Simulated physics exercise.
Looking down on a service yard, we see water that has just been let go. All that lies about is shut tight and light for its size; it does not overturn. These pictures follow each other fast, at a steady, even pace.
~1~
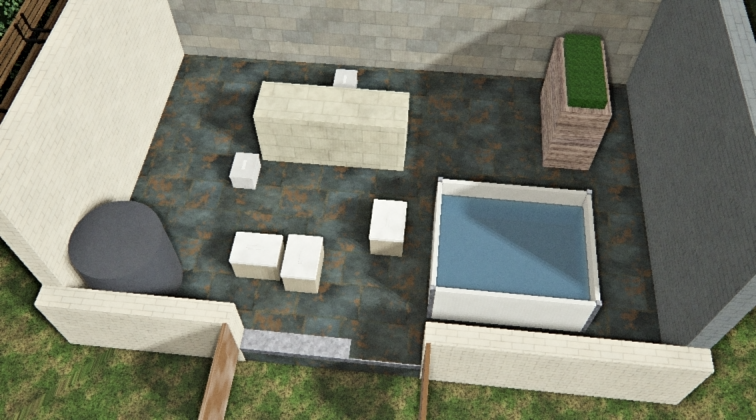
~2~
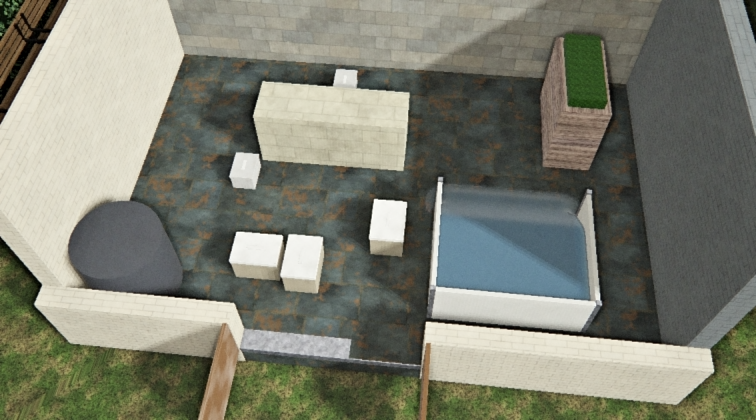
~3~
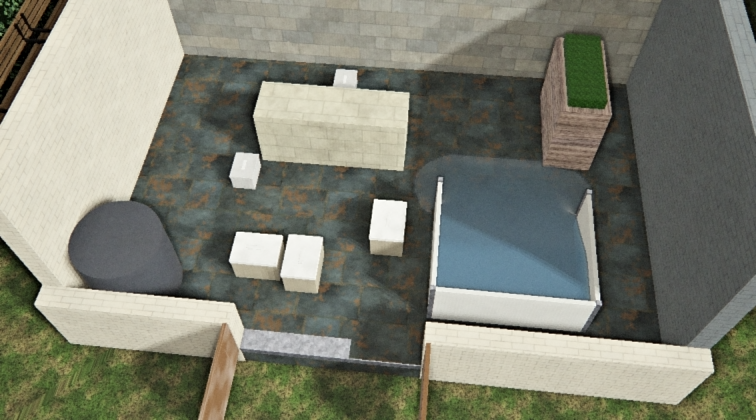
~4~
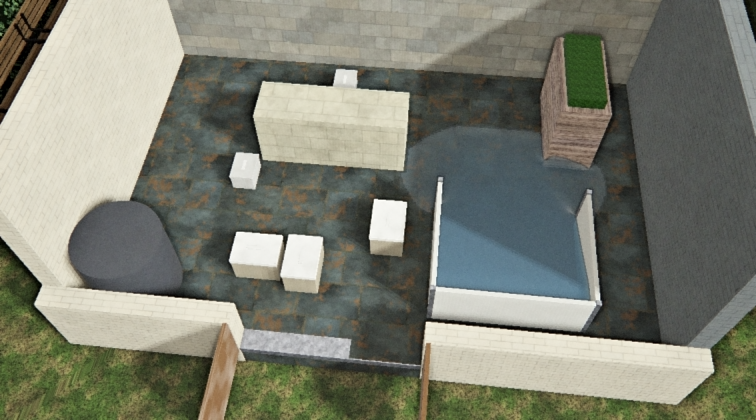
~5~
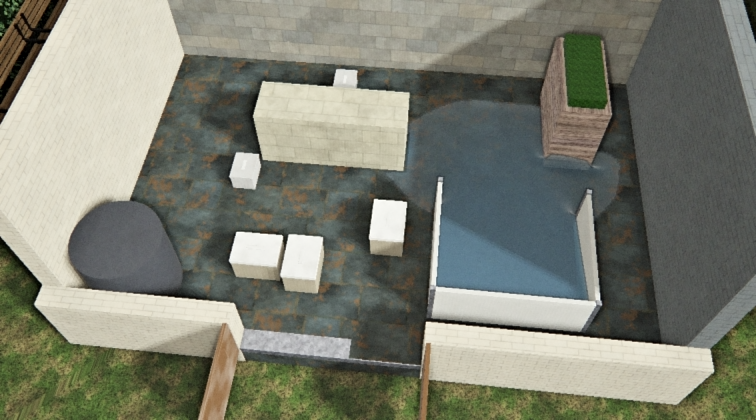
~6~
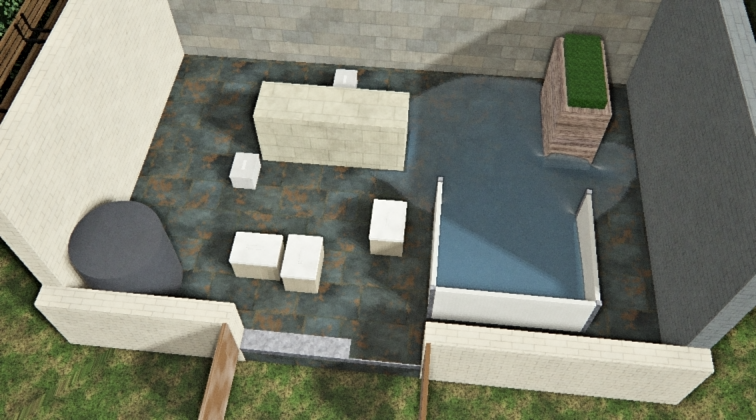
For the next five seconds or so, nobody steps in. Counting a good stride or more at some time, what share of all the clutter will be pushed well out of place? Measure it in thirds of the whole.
Portion: Beneath a third.
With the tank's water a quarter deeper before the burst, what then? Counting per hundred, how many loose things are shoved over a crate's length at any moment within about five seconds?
20 per cent.
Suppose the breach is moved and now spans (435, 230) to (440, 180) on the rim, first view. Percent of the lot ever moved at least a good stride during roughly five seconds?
I make it 80 per cent.
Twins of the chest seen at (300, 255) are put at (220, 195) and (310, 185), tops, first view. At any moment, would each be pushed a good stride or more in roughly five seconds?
Result, in sequence - short of that distance / short of that distance.
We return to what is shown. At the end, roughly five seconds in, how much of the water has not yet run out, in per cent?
Roughly 100 per cent.
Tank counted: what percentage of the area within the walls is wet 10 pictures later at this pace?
Roughly 50 in a hundred.
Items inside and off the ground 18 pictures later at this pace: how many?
That adds up to 0.
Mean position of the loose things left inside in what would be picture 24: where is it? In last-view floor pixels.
Roughly at (283, 210) in the last view.
A moment on, 0 of 5 are well off their spots; 0 afloat.
Next, 0 of 5 are well off their spots; 0 afloat.
Later, 1 of 5 are well off their spots; 0 afloat.
In the end, 1 of 5 are well off their spots, and 1 have been at some point; 0 afloat.
